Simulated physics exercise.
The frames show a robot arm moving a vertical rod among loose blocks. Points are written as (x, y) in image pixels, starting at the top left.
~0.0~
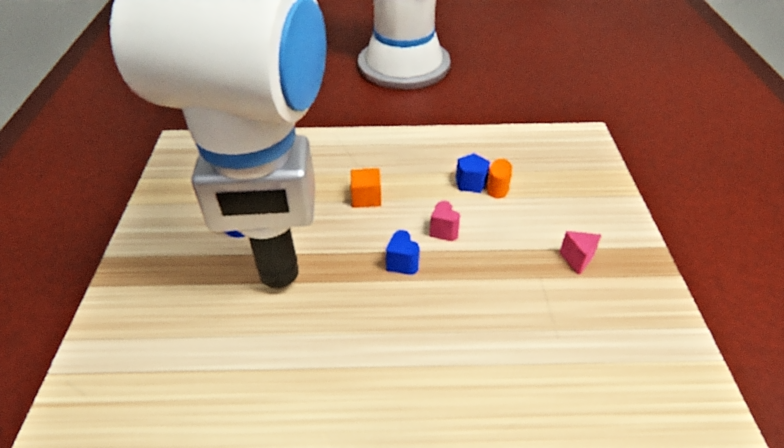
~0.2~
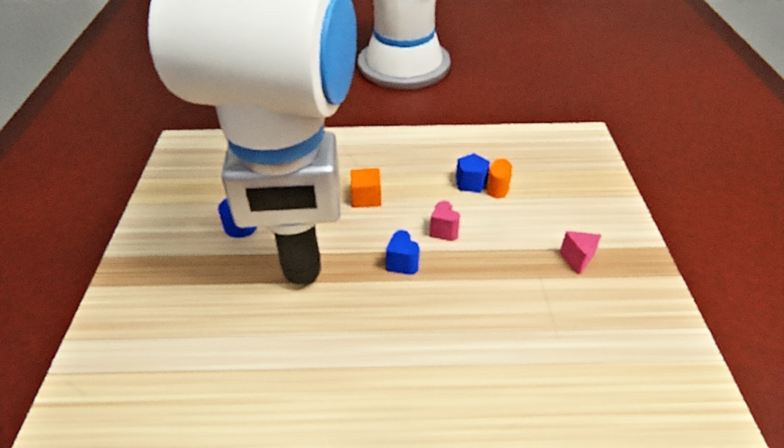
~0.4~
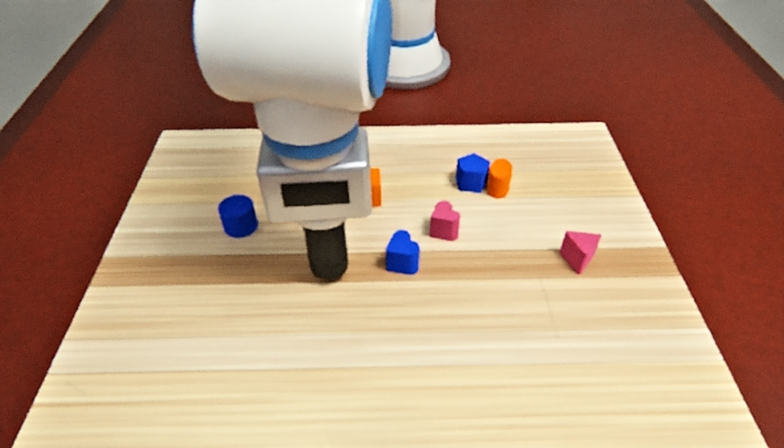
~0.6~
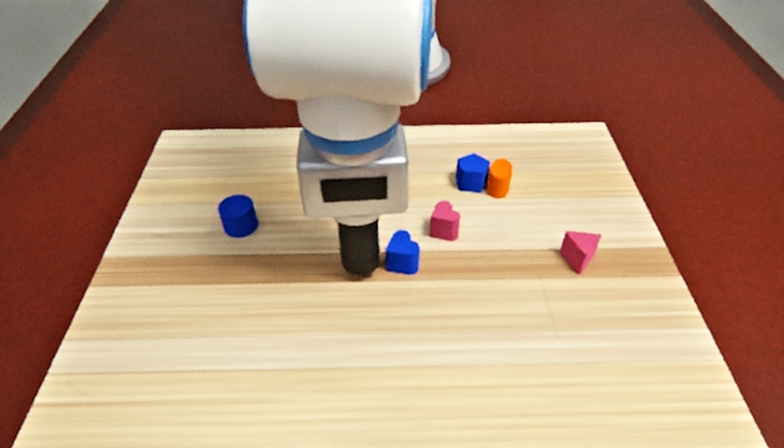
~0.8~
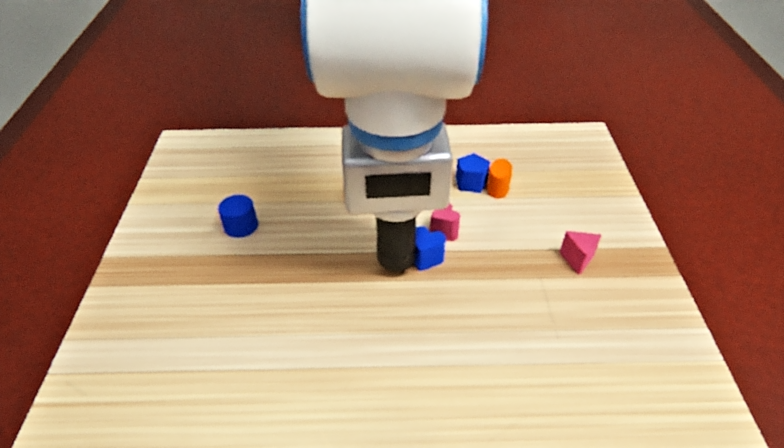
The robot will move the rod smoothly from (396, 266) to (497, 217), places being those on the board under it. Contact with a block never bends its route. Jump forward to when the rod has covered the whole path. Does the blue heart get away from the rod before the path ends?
Answer: Yes.
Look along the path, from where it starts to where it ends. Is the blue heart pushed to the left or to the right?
To the right.
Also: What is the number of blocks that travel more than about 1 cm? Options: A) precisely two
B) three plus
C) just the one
My answer is option A.
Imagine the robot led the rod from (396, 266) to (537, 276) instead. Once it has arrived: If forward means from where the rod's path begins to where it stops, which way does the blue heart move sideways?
It shifts leftward.
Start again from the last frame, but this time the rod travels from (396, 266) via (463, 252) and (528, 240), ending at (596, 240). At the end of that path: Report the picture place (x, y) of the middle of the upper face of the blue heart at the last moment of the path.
It sits at (618, 203).
The first path, step by step. One third of the way, rod at (432, 241); blue heart at (465, 228), turned 15° clockwise; pink heart at (451, 207), turned 25° anticlockwise.
Two thirds of the way, rod at (466, 224); blue heart at (496, 224), turned 60° clockwise; pink heart at (470, 189), turned 70° anticlockwise.
At the end, rod at (498, 210); blue heart at (501, 224), turned 75° clockwise; pink heart at (478, 182), turned 140° anticlockwise; orange elliptical block unmoved.
